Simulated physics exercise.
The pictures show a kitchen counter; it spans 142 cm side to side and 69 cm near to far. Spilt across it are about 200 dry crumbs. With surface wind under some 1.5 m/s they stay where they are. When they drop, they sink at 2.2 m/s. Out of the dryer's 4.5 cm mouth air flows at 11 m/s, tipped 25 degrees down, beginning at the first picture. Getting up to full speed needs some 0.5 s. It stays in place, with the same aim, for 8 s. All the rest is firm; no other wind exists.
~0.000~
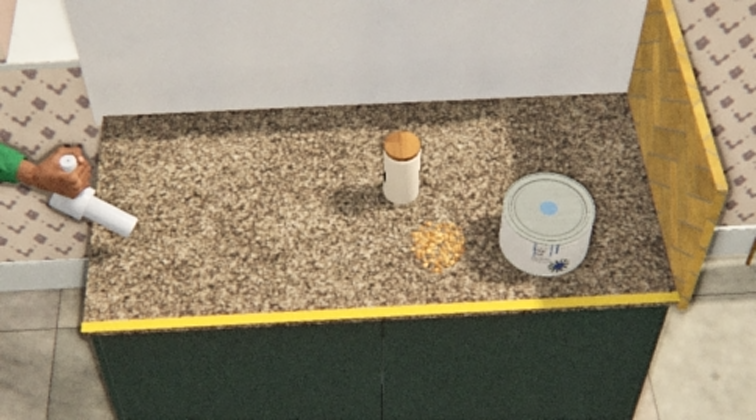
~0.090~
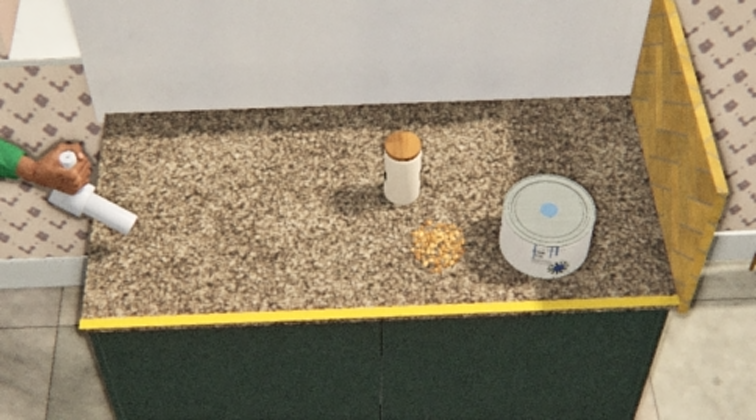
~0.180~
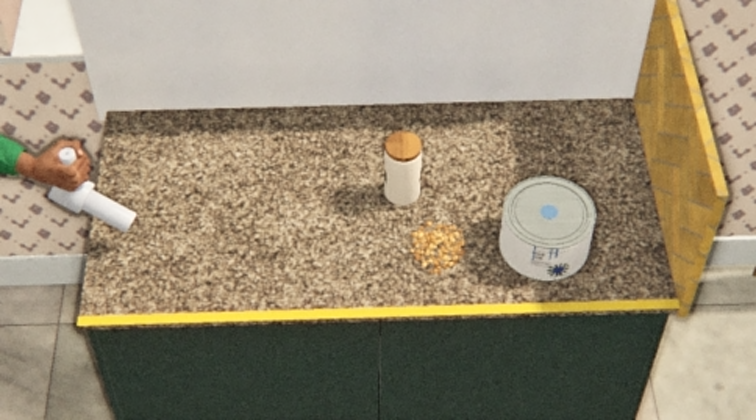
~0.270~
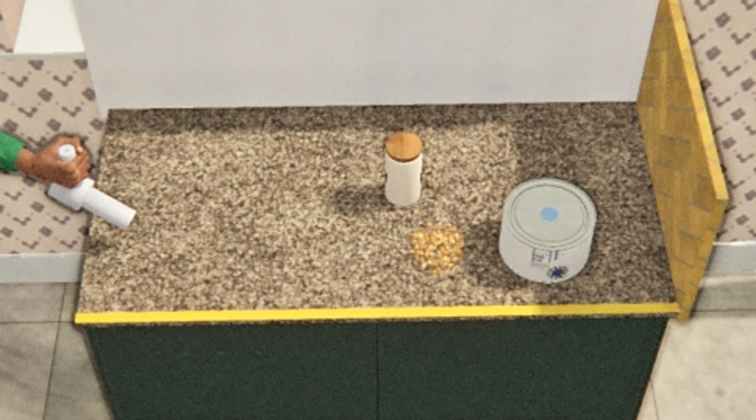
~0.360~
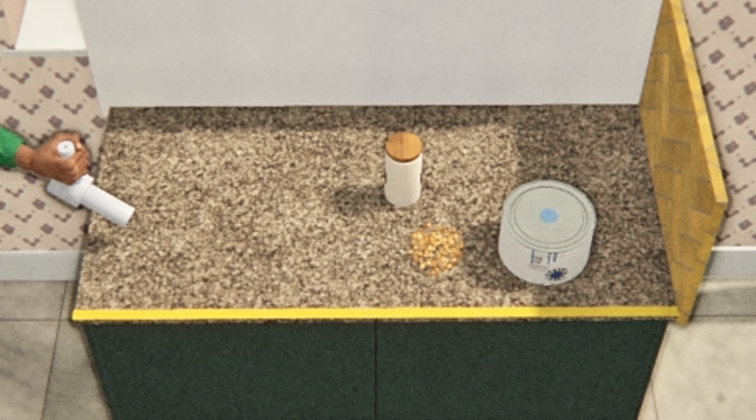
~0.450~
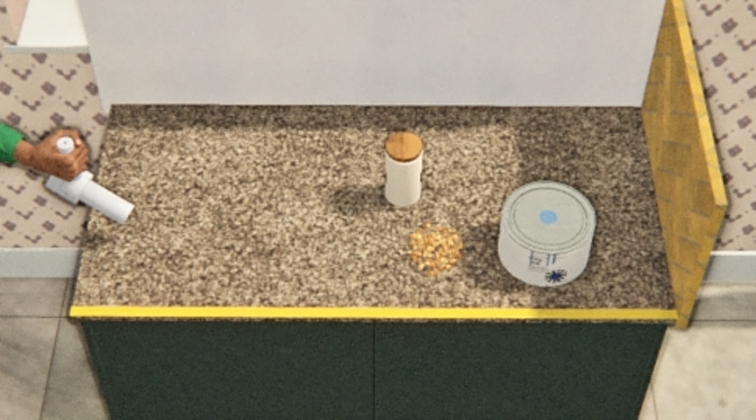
A hand holding a white dryer over the left end of a speckled counter while crumbs, a jar and a tin sit still.
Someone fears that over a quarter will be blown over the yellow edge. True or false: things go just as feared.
False.
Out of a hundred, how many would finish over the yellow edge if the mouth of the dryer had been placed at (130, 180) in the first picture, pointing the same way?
60 per cent.
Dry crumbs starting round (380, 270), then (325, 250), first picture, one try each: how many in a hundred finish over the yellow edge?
Near 60 % for the first and near 15 % for the second.
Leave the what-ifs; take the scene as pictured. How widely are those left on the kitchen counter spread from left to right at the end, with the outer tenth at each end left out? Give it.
About 30 cm.
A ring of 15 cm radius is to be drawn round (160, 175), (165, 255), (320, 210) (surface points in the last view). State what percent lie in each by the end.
Estimates in listed order: 0 %; 0 %; 0 %.
After 1.6 s the count stands so, 4 % are over the yellow edge; the middle of those still in play is near (504, 256).
After 2.6 s the count stands so, 4 % are over the yellow edge; the middle of those still in play is near (504, 256).
After 4.4 s the count stands so, 4 % are over the yellow edge; the middle of those still in play is near (504, 256).
After 8.0 s, at the end, 4 % are over the yellow edge; the middle of those still in play is near (504, 256).
